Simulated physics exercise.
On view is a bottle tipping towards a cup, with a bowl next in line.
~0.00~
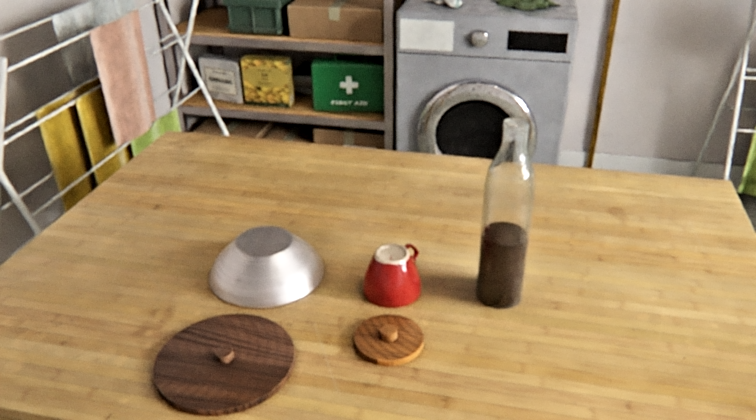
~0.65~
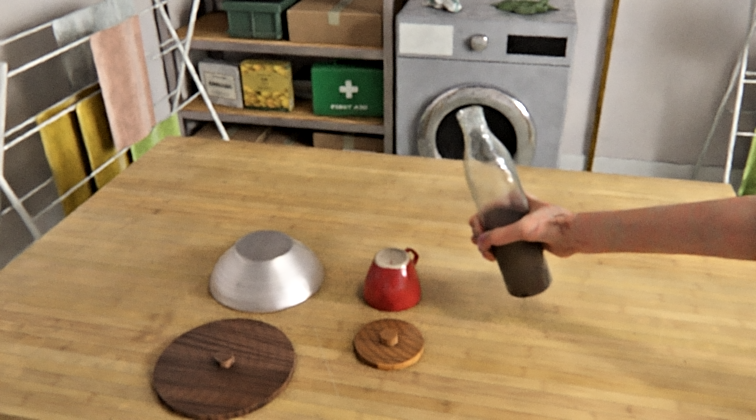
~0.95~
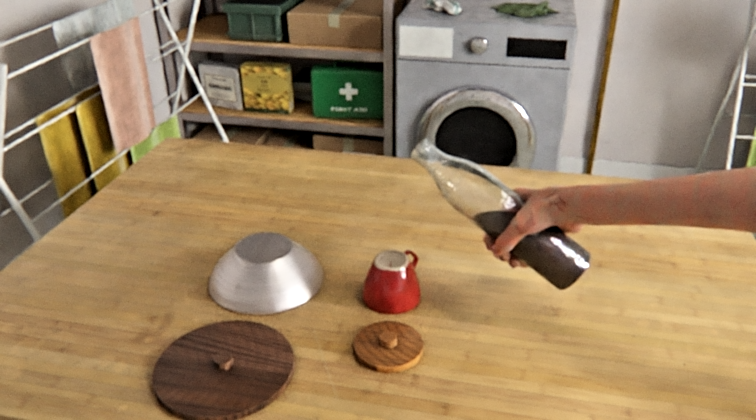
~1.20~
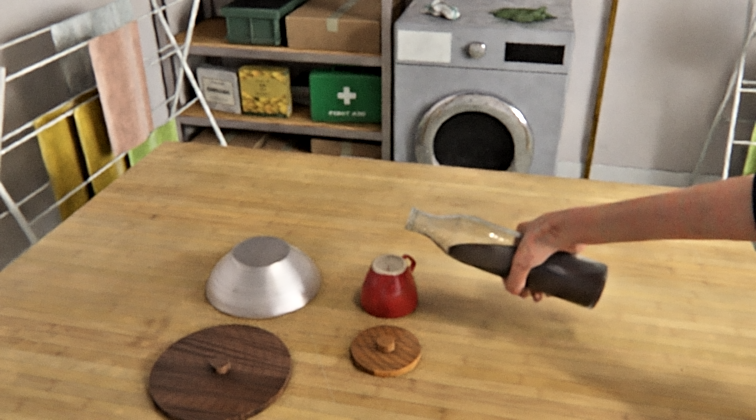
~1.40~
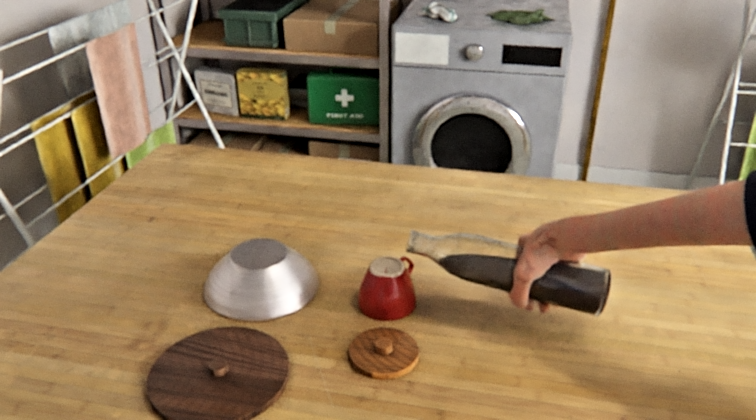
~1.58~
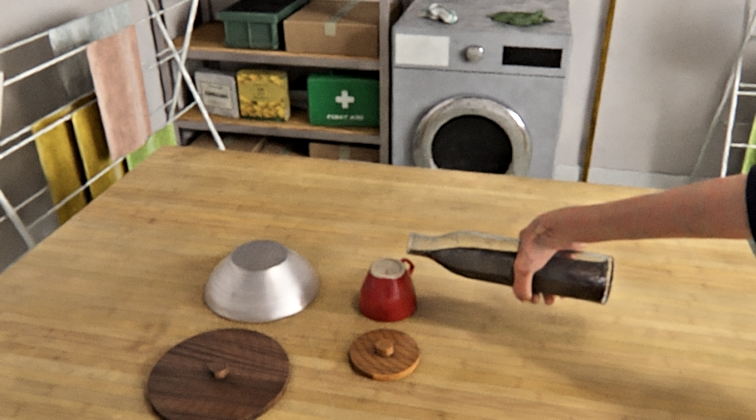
A glass bottle of dark contents stands on a wooden table beside an upturned red cup, an upturned metal bowl and two wooden lids. A hand reaches in from the right, grips it and tilts it leftward until it lies nearly level, its mouth close to the cup.
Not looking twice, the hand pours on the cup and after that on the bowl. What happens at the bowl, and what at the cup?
In order: I'd say the bowl gets wet only outside; I'd say the cup gets wet only outside.
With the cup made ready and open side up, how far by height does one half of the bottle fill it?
Close to 75 out of a hundred.
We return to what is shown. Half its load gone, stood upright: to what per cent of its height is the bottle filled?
About 20 per cent.
Around 2.3 s, it runs off the upturned base of the cup.
Around 3.2 s, it runs off the upturned base of the bowl.
Around 4.6 s, the cup is empty, in a puddle; the bowl is empty, in a puddle.
